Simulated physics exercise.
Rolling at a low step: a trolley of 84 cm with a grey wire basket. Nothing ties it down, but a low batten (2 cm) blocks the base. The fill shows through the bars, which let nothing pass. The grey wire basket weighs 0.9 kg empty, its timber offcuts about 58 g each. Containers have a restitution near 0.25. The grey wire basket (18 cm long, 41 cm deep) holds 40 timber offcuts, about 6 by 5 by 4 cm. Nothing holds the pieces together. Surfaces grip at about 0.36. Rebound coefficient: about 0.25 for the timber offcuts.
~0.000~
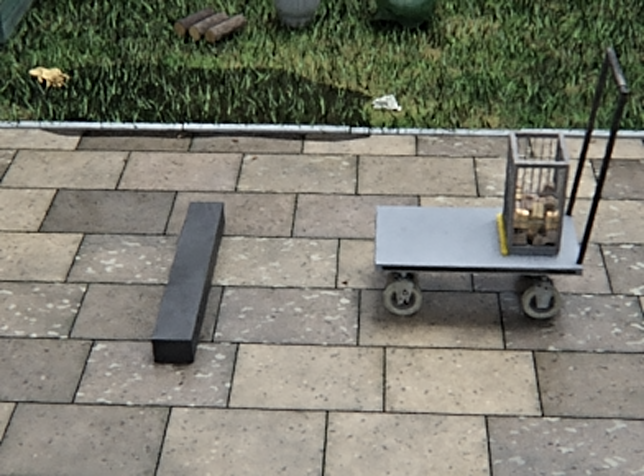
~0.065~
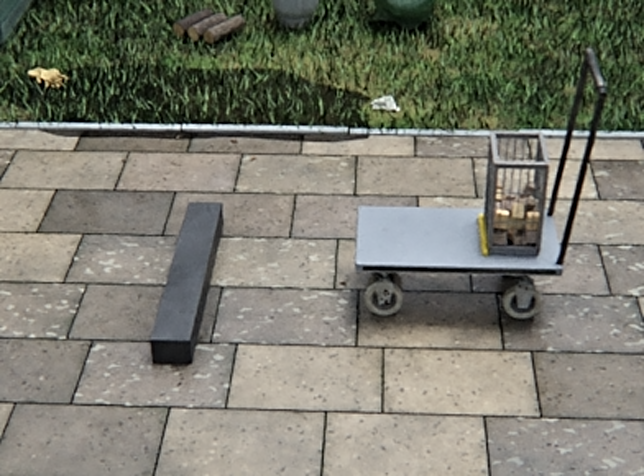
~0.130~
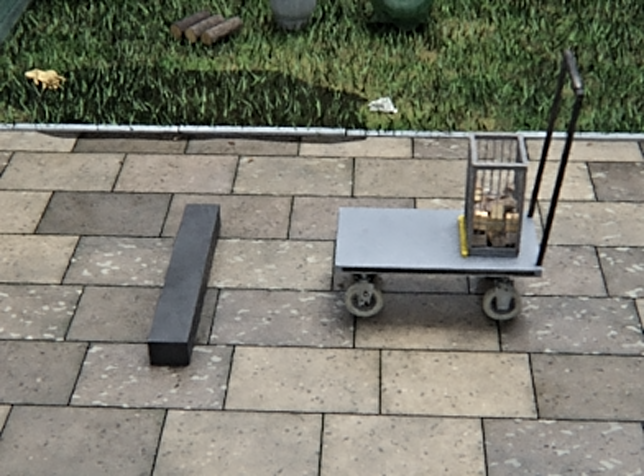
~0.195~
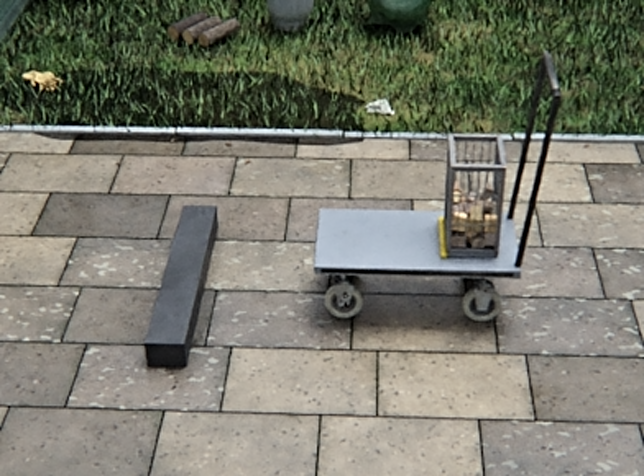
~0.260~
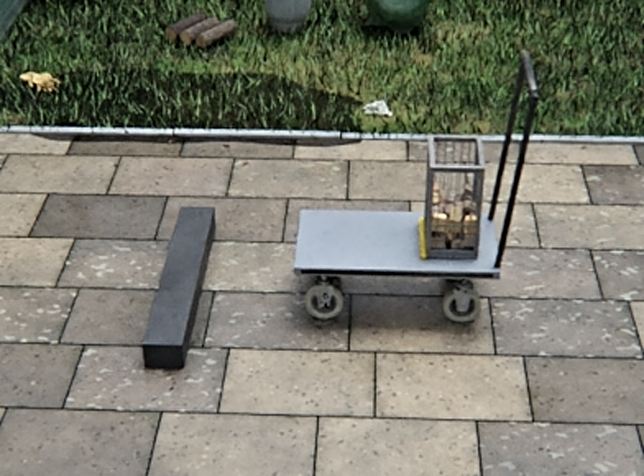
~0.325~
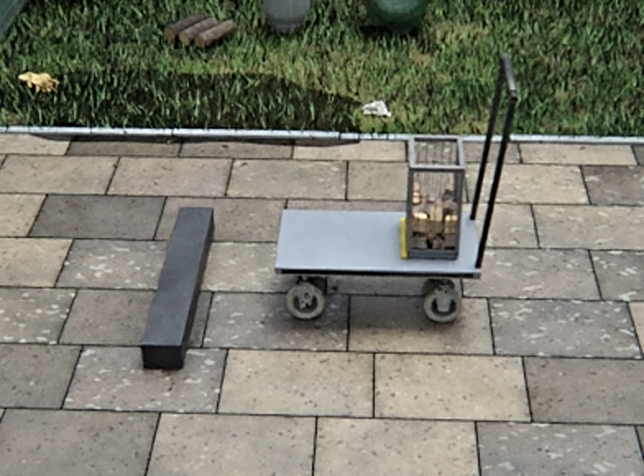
A trolley carrying a grey wire basket of timber offcuts rolls left towards a low batten.
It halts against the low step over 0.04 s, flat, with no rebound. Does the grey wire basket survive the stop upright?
It keeps its feet.
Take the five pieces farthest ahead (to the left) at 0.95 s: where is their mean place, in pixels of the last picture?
At about (323, 216).
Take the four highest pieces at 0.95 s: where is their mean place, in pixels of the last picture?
Around (335, 196).
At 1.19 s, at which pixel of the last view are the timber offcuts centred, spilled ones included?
At about (338, 217).
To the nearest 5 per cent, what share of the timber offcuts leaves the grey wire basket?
About 0 per cent.
After 0.65 s, it starts to lose speed.
After 0.77 s, the grey wire basket leans 10° with 0 of 40 out.
After 0.95 s, the grey wire basket is upright with 0 of 40 out.
Outcome (at 1.19 s), the grey wire basket is upright with 0 of 40 out. Greatest lean of the grey wire basket, 10°.
